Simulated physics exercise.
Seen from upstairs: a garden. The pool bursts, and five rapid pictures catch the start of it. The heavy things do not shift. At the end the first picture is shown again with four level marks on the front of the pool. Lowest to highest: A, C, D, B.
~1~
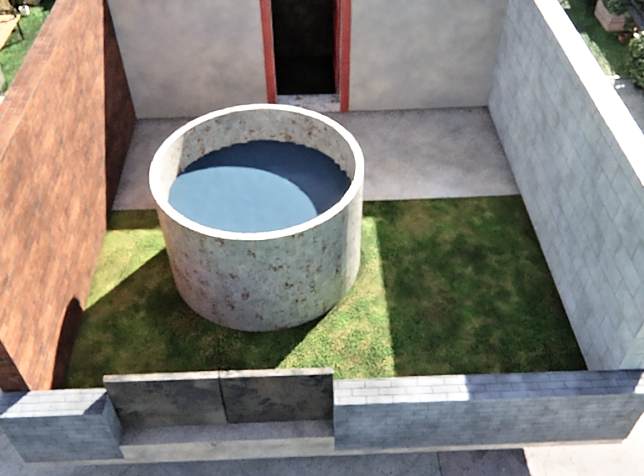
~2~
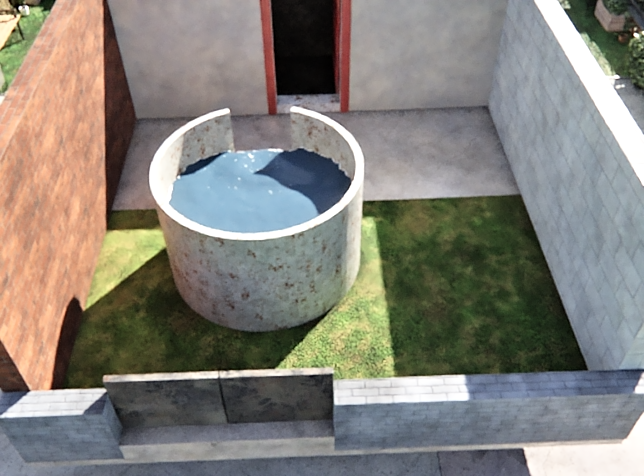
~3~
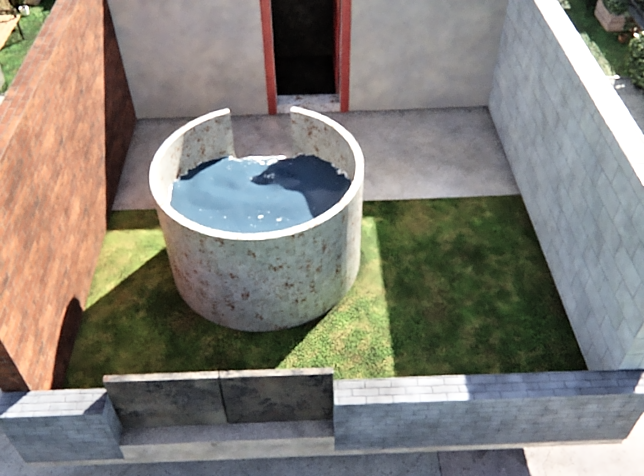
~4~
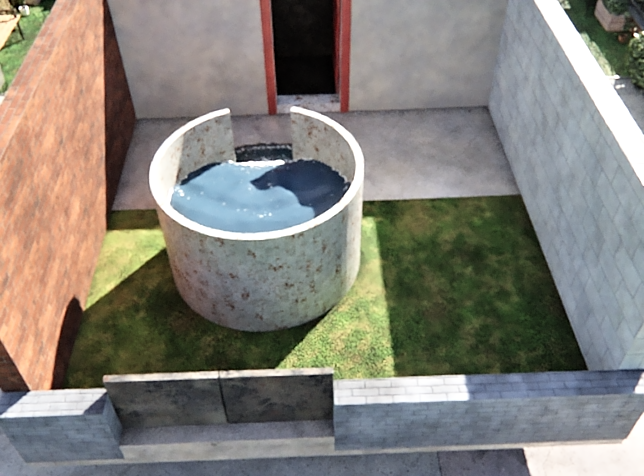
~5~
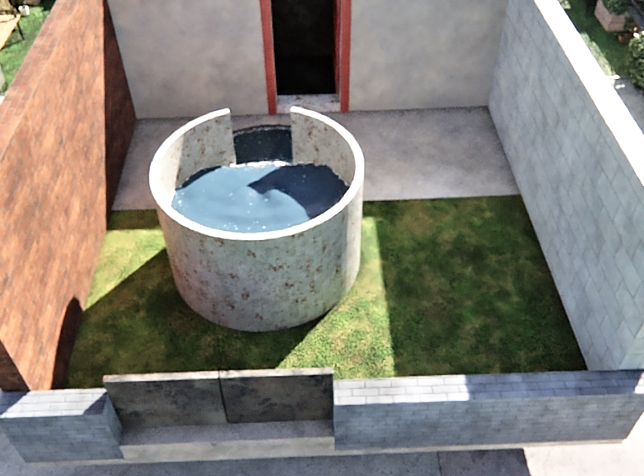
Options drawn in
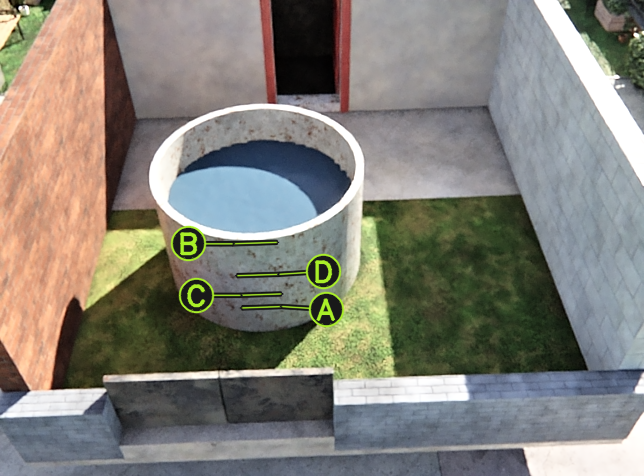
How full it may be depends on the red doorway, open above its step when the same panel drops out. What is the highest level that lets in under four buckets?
Go for A.
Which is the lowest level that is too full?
The answer is C.
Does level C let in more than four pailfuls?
Yes.
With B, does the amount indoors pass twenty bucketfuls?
Yes.
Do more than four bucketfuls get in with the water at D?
Yes, that goes wrong.
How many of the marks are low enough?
One.
In lime, A at (262, 307); B at (254, 243); C at (260, 294); D at (258, 275); from the bottom up A, C, D, B.
With A, a splash gets over, under a bucket.
With B, dozens of bucketfuls pour in.
With C, about 8 bucketfuls get in.
With D, dozens of bucketfuls pour in.
